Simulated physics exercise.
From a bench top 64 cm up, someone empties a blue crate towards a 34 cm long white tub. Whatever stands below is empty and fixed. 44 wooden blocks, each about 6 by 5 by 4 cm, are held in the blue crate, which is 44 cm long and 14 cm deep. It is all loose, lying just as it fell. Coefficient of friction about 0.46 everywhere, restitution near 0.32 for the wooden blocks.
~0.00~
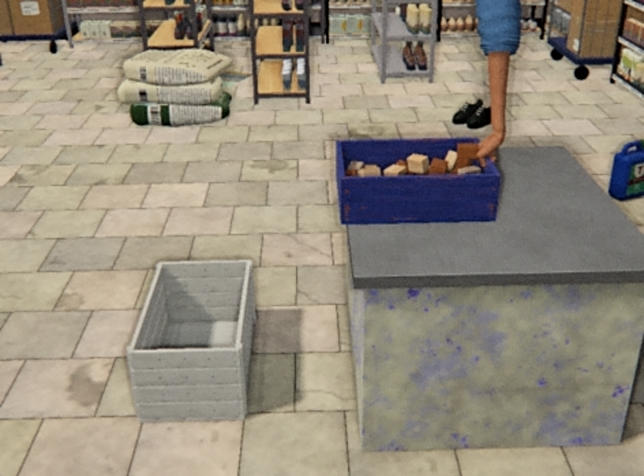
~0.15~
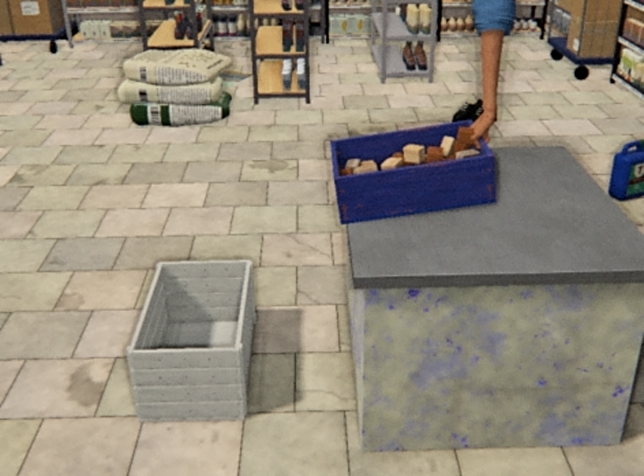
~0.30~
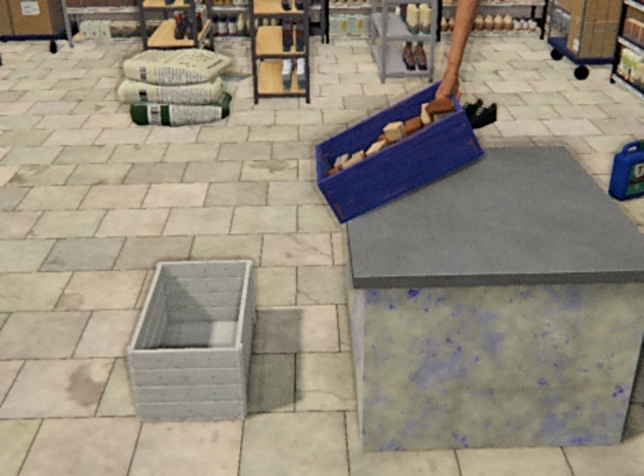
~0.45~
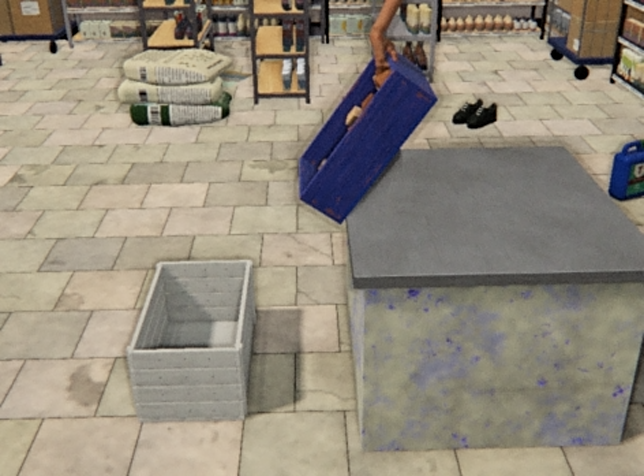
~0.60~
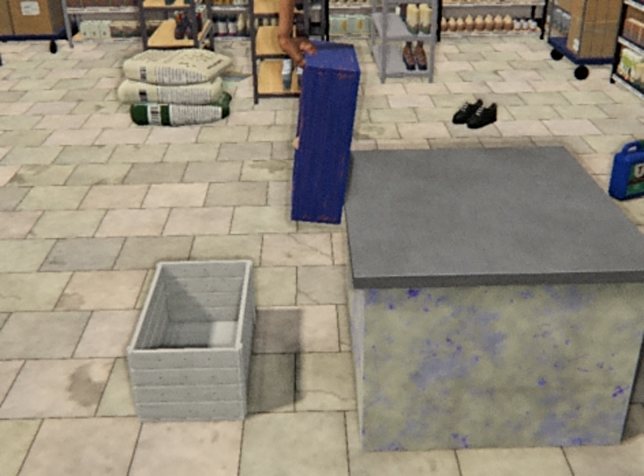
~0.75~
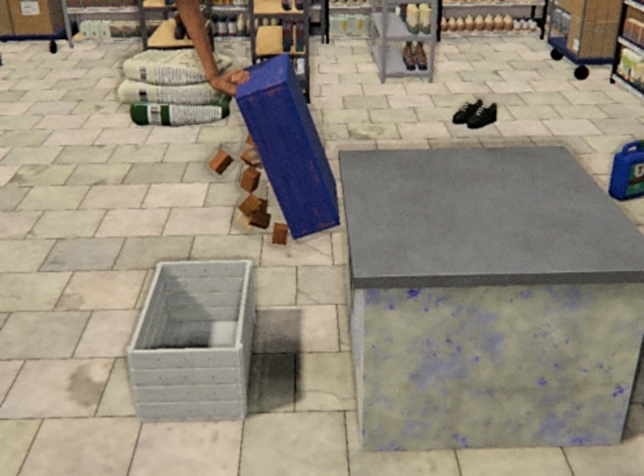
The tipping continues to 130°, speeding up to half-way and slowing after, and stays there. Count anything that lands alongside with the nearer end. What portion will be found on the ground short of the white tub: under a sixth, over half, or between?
The ground short of the white tub ends up holding one sixth up to half of them.
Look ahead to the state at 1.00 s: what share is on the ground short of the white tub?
Share: About 0 %.
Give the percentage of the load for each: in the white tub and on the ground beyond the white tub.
Around 55 per cent and 5 per cent, in that order.
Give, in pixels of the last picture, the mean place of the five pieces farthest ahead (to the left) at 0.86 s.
Centre approx. at (195, 248) px.
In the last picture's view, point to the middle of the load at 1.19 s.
Roughly at pixel (208, 347).
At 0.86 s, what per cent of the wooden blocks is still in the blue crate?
Roughly 45 per cent is still inside.
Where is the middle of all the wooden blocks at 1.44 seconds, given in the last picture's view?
(207, 356).
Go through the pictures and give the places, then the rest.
In the first picture (each is followed by its nearest rim corner in this view), blue crate, (345, 178); white tub, (133, 351); 0° from level; none out.
Blue crate, (338, 178); 8° from level, in the second picture.
Blue crate, (321, 181); 28° from level, in the third picture.
Blue crate, (302, 195); 54° from level, in the fourth picture.
Blue crate, (291, 216); 83° from level, in the fifth picture.
Blue crate, (292, 236); white tub, (133, 351); 109° from level; 9 out, the lowest block at (247, 220), in the sixth picture.
After 0.86 s, tilt 122°; 20 still in the blue crate, 1 in the white tub and 23 in the air.
After 1.00 s, tilt 130°; 8 still in the blue crate, 16 in the white tub, 1 on the ground short of the white tub, 1 on the ground beyond the white tub and 18 in the air.
After 1.19 s, tilt 130°; 24 in the white tub, 4 on the ground short of the white tub, 2 on the ground beyond the white tub and 14 in the air.
When it is over (at 1.44 s), 25 in the white tub, 17 on the ground short of the white tub and 2 on the ground beyond the white tub. Asked share, 17 of 44, 39 per cent.
